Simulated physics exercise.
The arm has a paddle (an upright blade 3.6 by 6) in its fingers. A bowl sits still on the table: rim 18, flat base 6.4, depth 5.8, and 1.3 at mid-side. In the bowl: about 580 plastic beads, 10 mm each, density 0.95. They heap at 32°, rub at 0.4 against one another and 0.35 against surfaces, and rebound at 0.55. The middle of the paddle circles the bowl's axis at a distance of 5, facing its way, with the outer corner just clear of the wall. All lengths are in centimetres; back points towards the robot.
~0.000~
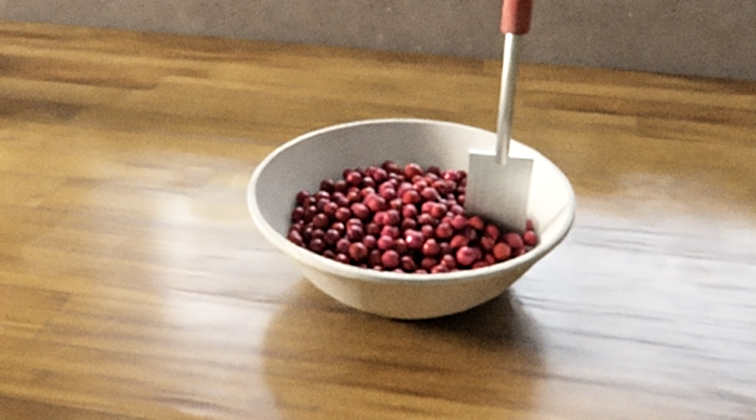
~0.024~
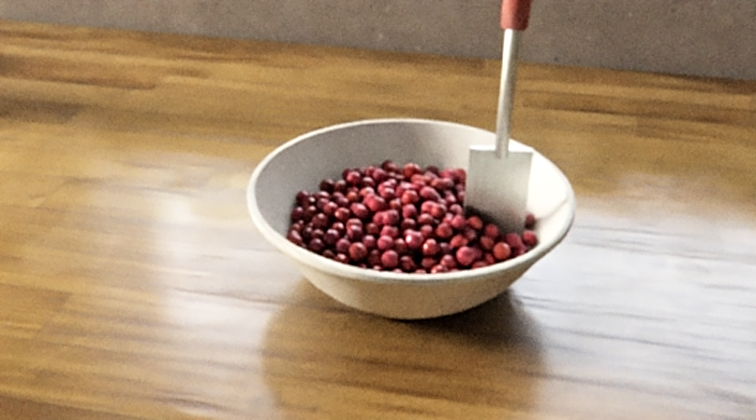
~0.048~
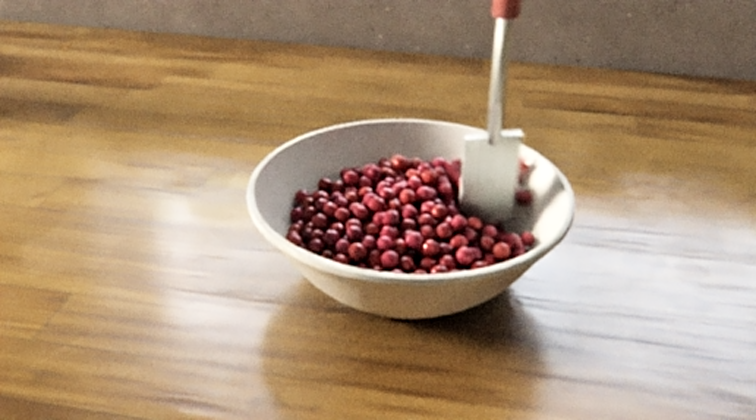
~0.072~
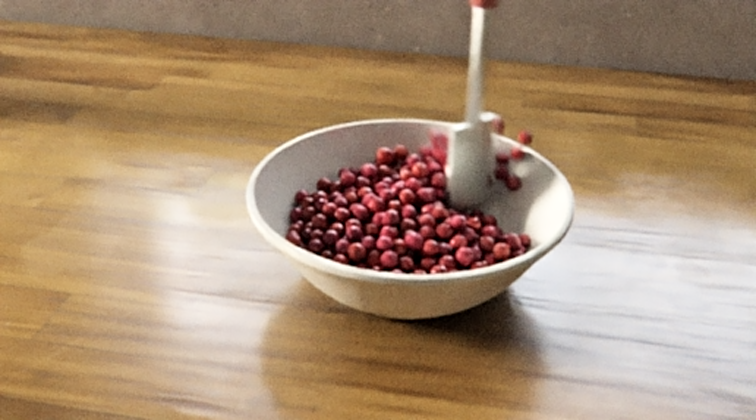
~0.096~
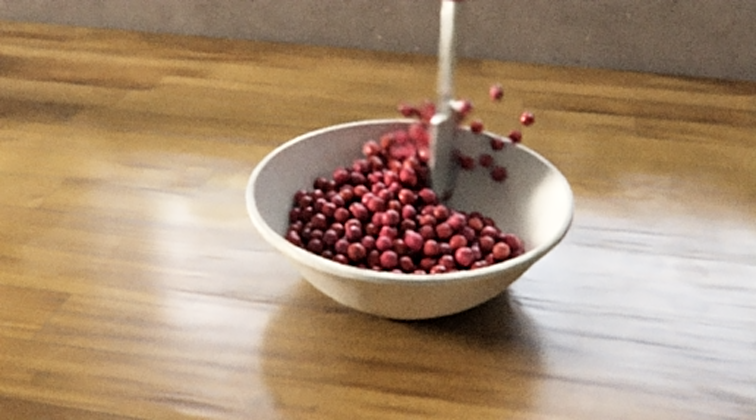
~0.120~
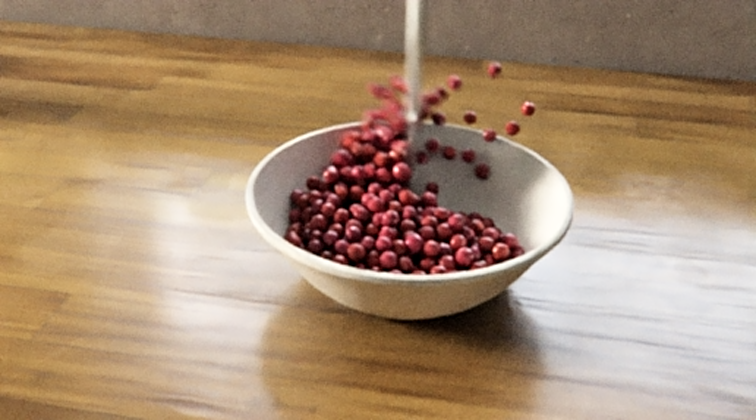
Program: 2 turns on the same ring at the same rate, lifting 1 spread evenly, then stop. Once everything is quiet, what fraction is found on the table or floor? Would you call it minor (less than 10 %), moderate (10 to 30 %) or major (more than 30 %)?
I would call it major.
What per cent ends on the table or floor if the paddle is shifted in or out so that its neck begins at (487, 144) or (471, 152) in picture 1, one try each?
Roughly 40 and 25 per cent.
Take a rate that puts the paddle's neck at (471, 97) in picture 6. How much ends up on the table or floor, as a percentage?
It comes to around 25 percent.
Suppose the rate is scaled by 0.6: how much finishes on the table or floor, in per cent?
Close to 25 in a hundred.
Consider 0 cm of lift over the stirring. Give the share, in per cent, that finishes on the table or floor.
Around 55 %.
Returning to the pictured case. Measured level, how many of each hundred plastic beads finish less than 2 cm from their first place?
Around 35 in a hundred, roughly.
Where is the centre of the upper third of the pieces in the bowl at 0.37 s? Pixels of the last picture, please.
About (492, 225) in the last picture.
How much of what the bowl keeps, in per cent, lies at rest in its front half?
About 50 per cent.
After 0.37 s, 339° round, highest piece 10 above the table; 427 in the bowl, 79 on the table or floor, 78 in flight or on the tool.
After 0.62 s, 220° round, highest piece 8 above the table; 370 in the bowl, 204 on the table or floor, 10 in flight or on the tool.
After 0.94 s, 0° round, highest piece 4 above the table; 365 in the bowl, 219 on the table or floor.
After 1.64 s, 0° round, highest piece 4 above the table; 365 in the bowl, 219 on the table or floor.
At rest, 365 in the bowl, 219 on the table or floor. That is 38 % on the table or floor.
